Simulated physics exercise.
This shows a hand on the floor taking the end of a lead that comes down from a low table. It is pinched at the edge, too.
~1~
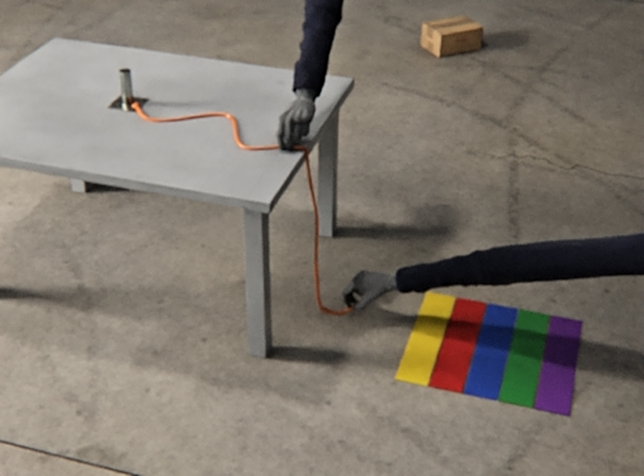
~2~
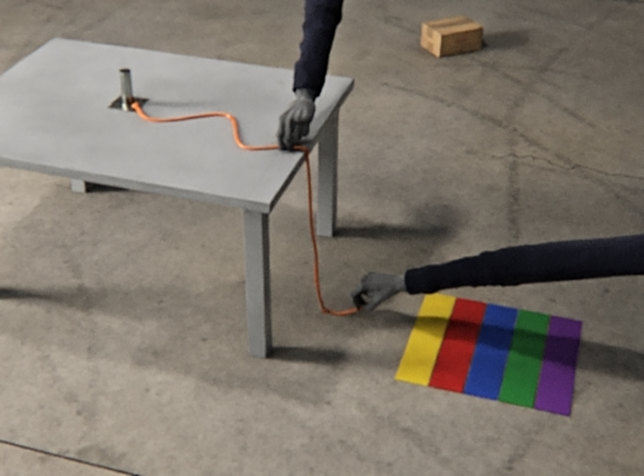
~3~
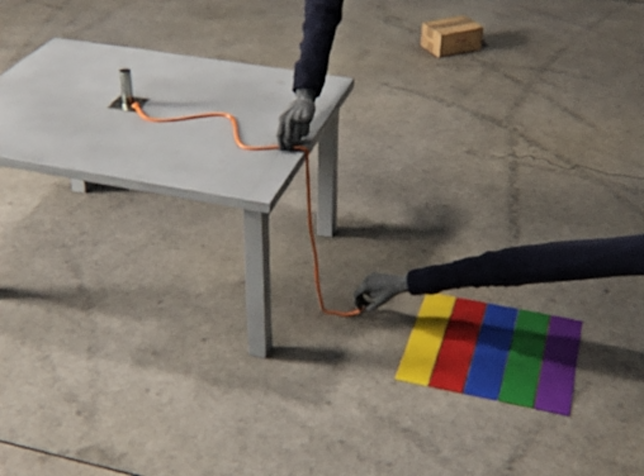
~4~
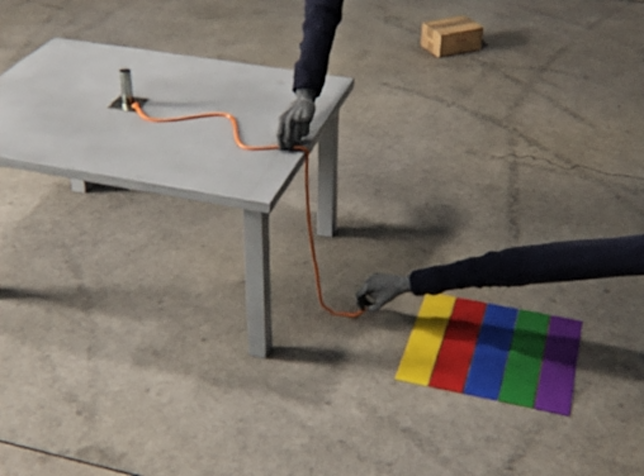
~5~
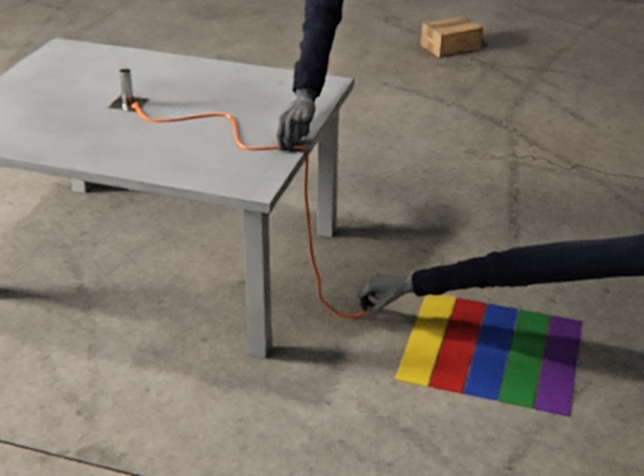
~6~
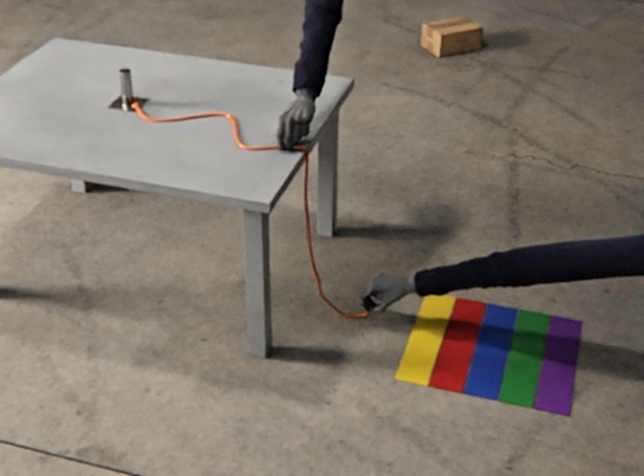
On a stained concrete floor seen from above at an angle, a low grey table stands at left. An orange lead runs from a small upright post across its top, pinched at the edge by a gloved hand, then hangs to another gloved hand left of yellow, red, blue, green and purple stripes, with a cardboard box behind. The lower hand draws the lead's end slightly right while the upper hand and view stay still.
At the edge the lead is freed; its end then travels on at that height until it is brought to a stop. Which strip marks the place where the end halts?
The green strip does.
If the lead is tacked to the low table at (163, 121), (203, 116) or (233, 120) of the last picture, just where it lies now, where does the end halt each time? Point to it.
The pixel places are (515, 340), (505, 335) and (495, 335), one per try.
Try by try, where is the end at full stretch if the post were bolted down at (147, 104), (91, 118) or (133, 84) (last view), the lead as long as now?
In order, it comes out close to (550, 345), (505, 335) and (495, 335).
A little later, end near (457, 326); over red.
Next, end near (503, 335); over blue.
When it is tight, end near (529, 340); over green. The end stops over the green strip.
